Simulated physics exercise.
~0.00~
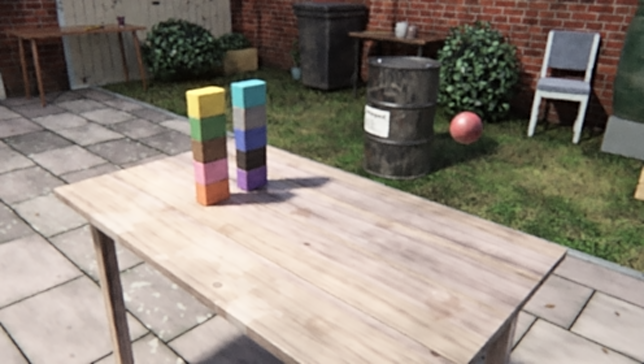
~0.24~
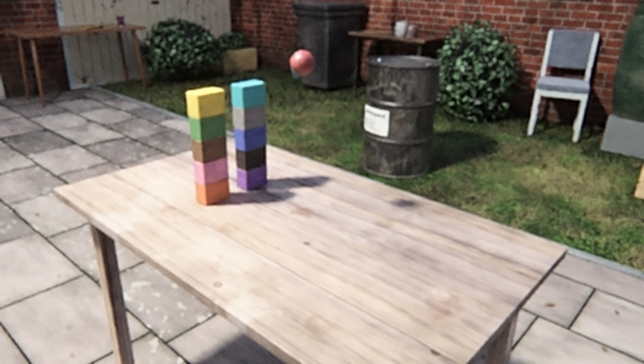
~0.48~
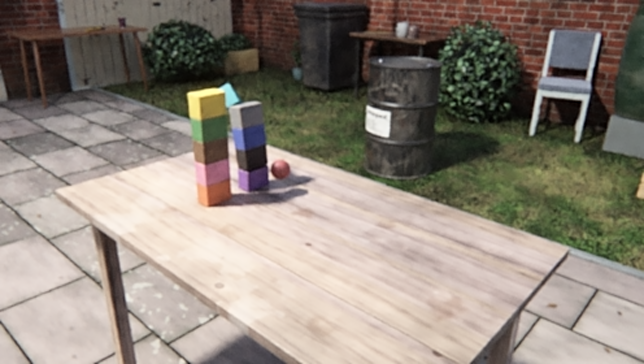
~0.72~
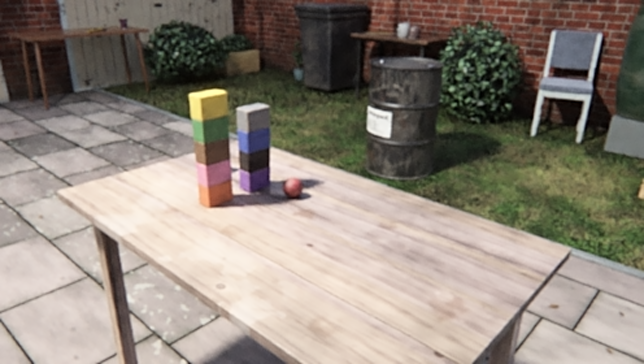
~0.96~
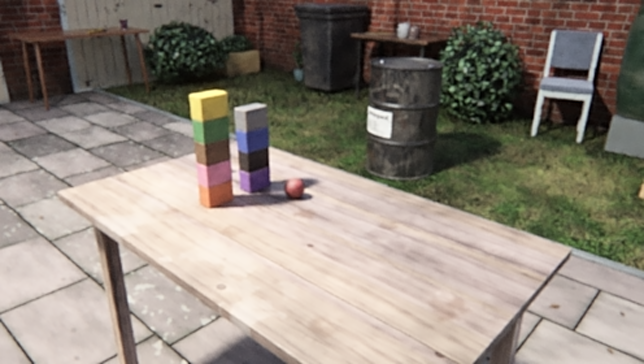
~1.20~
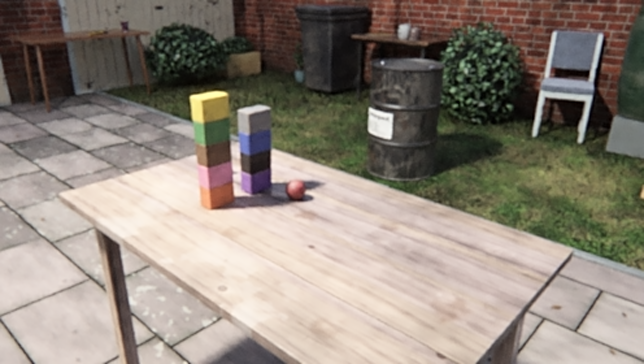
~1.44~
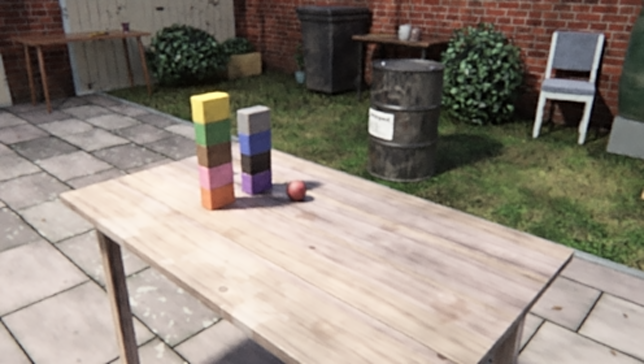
A red ball flies in from the right across a brick-walled garden, seen from slightly above a pale wooden table by a gently swaying camera. On the table stand two block towers, the left one yellow, green, brown, pink and orange from top to bottom, the right one turquoise, grey, blue, black and purple. The ball passes in front of the bushes and drops beside the right tower as its turquoise top block tips backward. That block disappears from view behind the towers, while the ball rolls slightly right and stops. The left tower and four remaining right-hand blocks stay standing.
